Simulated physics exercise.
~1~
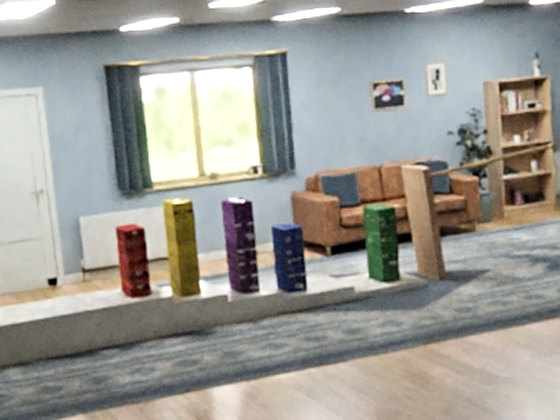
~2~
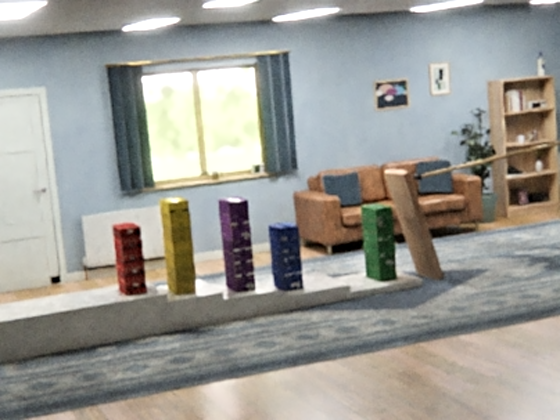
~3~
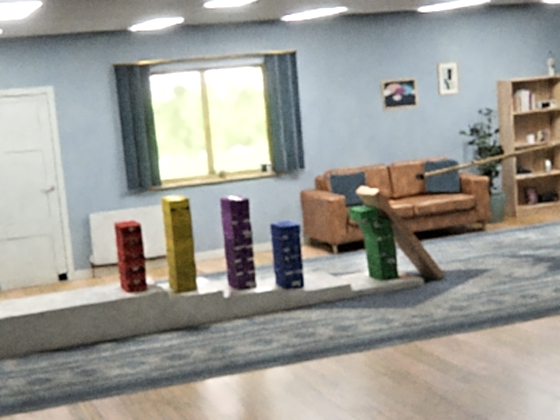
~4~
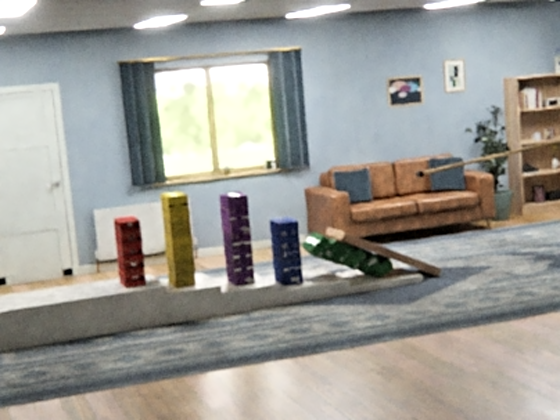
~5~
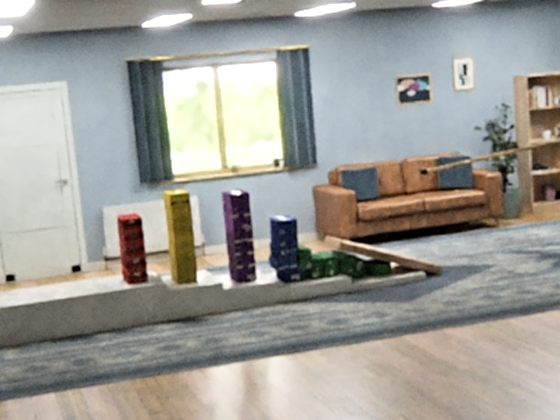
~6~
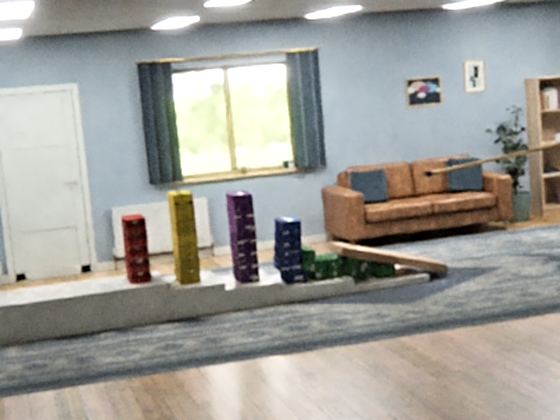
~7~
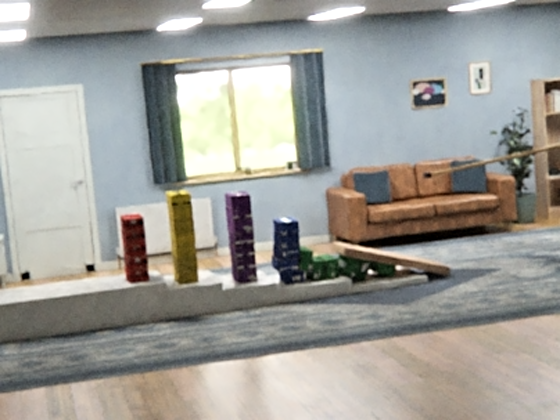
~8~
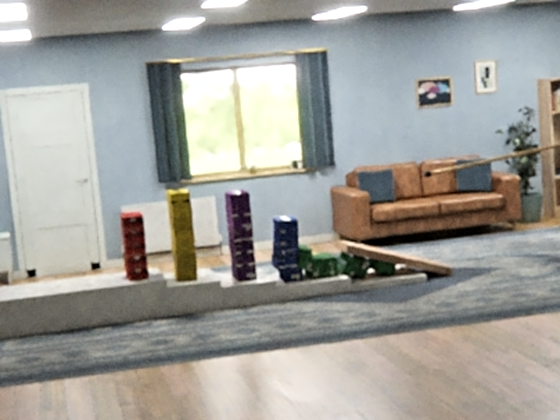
A wooden board, nudged near its top by a pole, tipped left into the green stack of boxes and knocked it down along the step, but the blue, purple, yellow and red stacks stayed standing, with the board resting slanted over the fallen boxes.
